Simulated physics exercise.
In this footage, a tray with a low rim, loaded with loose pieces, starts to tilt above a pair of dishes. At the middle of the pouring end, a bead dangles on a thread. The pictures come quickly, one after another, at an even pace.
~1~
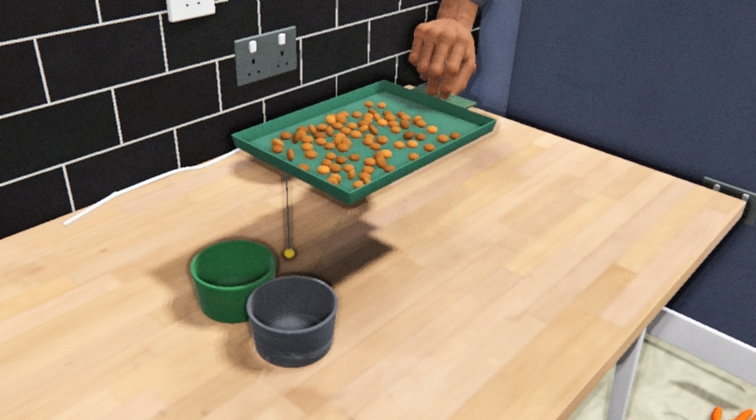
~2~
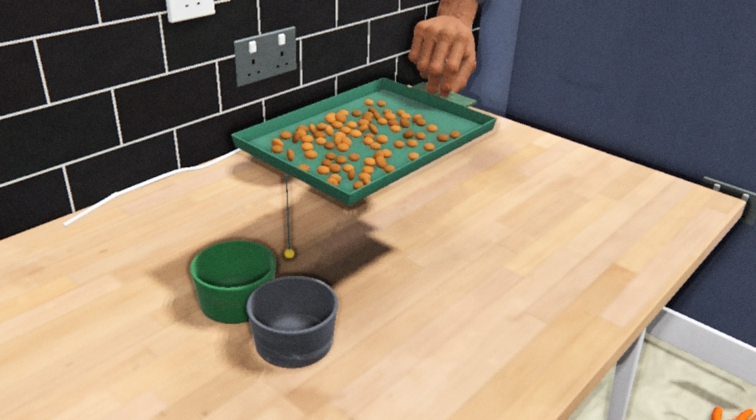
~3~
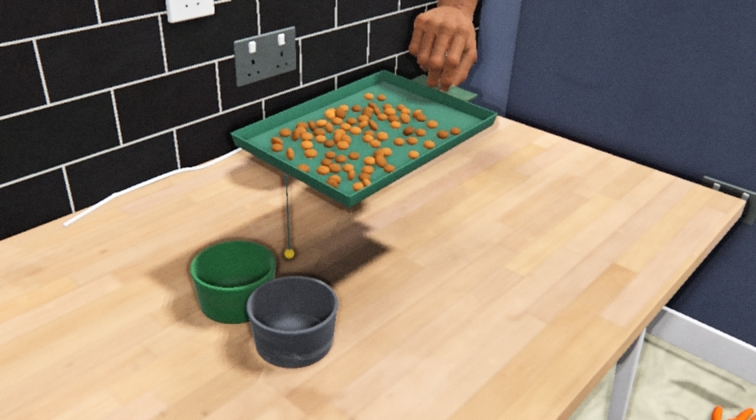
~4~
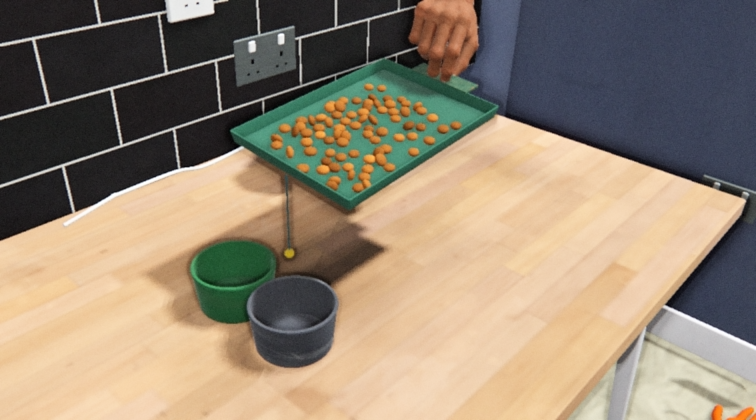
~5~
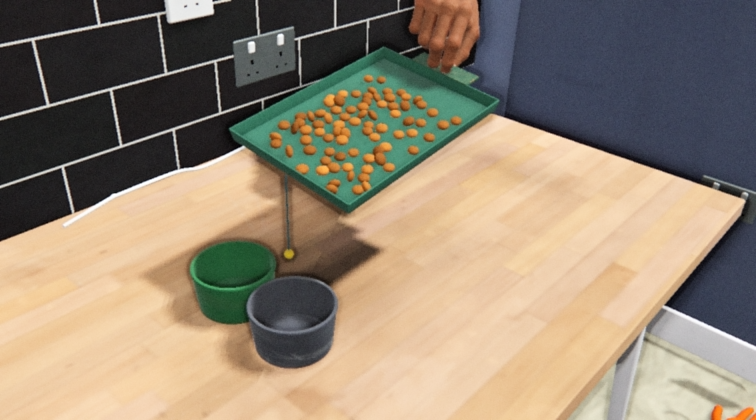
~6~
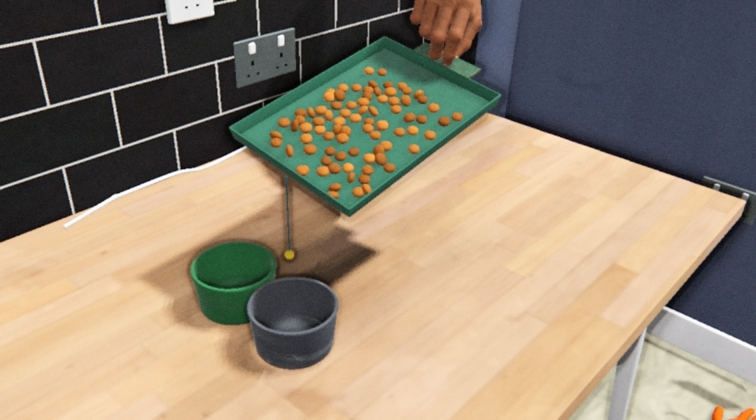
A hand at the top grips the far end of a green low-rimmed tray, seen from above and to one side over a pale wooden worktop beside black tiles. Small orange-brown pieces cover the tray, with a yellow bead hanging below and a green dish left of a dark grey one. The tray's far end rises steadily and its near edge dips slightly rightward, while the camera stays still.
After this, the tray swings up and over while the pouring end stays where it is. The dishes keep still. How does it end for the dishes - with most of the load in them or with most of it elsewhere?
With most elsewhere.
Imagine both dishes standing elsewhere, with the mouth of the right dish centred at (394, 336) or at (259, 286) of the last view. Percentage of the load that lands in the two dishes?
Approximately 80 percent, followed by approximately 0 percent.
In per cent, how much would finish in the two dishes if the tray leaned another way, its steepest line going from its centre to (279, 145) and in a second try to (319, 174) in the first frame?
30 %, give or take, and then 90 %.
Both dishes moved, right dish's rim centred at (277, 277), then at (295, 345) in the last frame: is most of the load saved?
At place one a lesser share; at place two a lesser share.
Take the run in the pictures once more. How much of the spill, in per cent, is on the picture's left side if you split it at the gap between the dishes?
About 0 percent.
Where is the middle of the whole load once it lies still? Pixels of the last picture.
I'd put the middle somewhere around (340, 333).
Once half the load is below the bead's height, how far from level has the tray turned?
About 105 degrees.
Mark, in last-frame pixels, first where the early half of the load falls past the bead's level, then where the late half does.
Initially about (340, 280); subsequently about (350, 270).
Soon after the last picture, tray tipped steeply; all on the tray.
A little later, tray tipped right over; nearly all on the tray; a stray few in the right dish; a small part outside both; a stray few in the air.
Later still, tray tipped past a quarter turn; about a quarter in the right dish; about two thirds outside both.
At rest, tray tipped past a quarter turn; about a quarter in the right dish; none in the left dish; about two thirds outside both.
